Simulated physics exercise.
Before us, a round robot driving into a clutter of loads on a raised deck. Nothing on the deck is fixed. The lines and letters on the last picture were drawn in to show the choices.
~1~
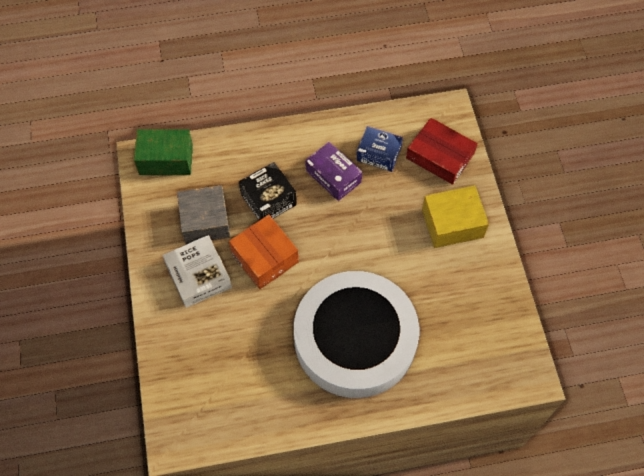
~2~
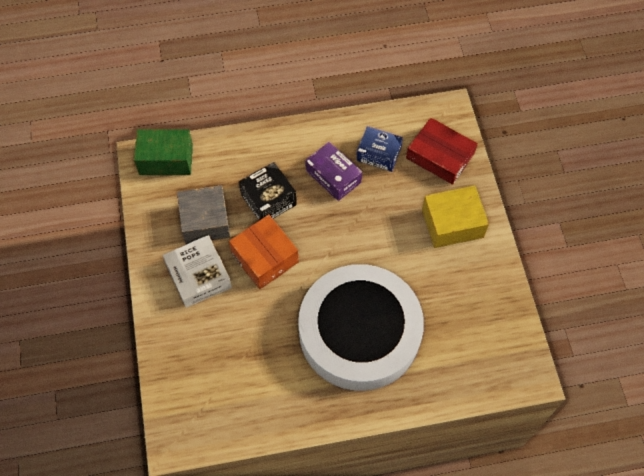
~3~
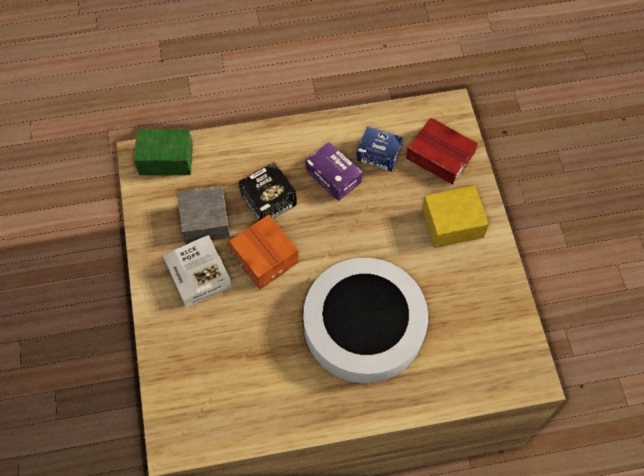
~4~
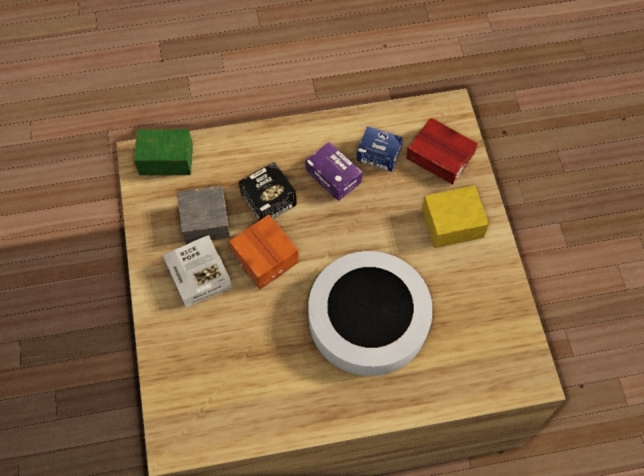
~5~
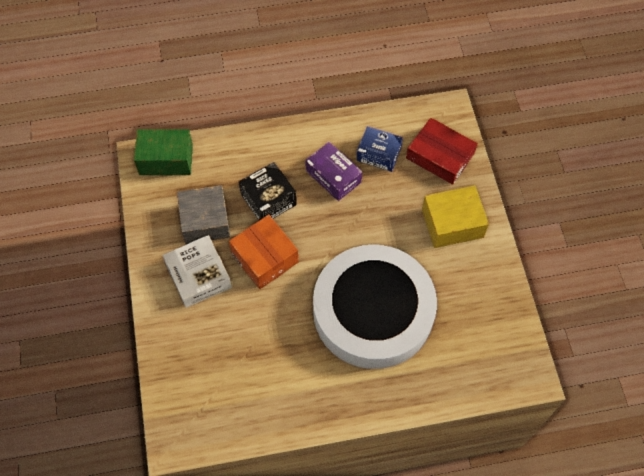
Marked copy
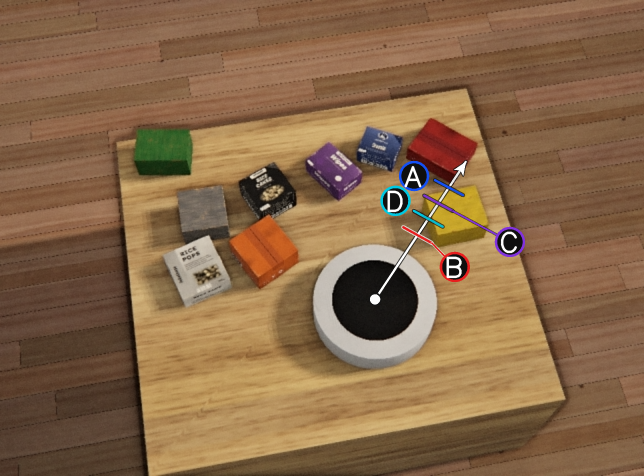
A round white robot with a black top slid slowly a short way up and to the right across a wooden deck, while the colorful boxes and crates around it stayed still.
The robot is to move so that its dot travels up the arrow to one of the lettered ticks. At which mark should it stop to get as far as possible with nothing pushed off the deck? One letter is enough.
No farther than D.
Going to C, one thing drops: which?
The yellow crate.
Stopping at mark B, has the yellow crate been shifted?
Yes.
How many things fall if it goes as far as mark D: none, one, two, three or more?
By then, none.
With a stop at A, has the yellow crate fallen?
By then, yes.
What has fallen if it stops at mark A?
It is the yellow crate.
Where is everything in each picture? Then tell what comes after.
The first picture shows blue box (379, 149); purple box (334, 172); green crate (164, 152).
The second picture shows robot (361, 326); orange box (264, 252).
The third picture shows robot (365, 319); yellow crate (454, 216).
The fourth picture shows robot (369, 312); black box (268, 193).
The fifth picture shows robot (374, 306); blue box (379, 149); purple box (334, 172); green crate (164, 152).
On the marked copy, A at (449, 188); B at (418, 235); C at (438, 203); D at (428, 219); the arrow from (375, 299) to (465, 162); the white dot at (375, 299).
Taking D. A third of the way, robot (395, 274); green crate (164, 153); red parcel (441, 151).
Two thirds of the way, robot (414, 244); yellow crate (477, 192); green crate (164, 153).
When it is over, robot (426, 226); yellow crate (489, 182); green crate (164, 153); nothing has fallen.
As for the rest, A drops the yellow crate; B is safe but short; C drops the yellow crate.
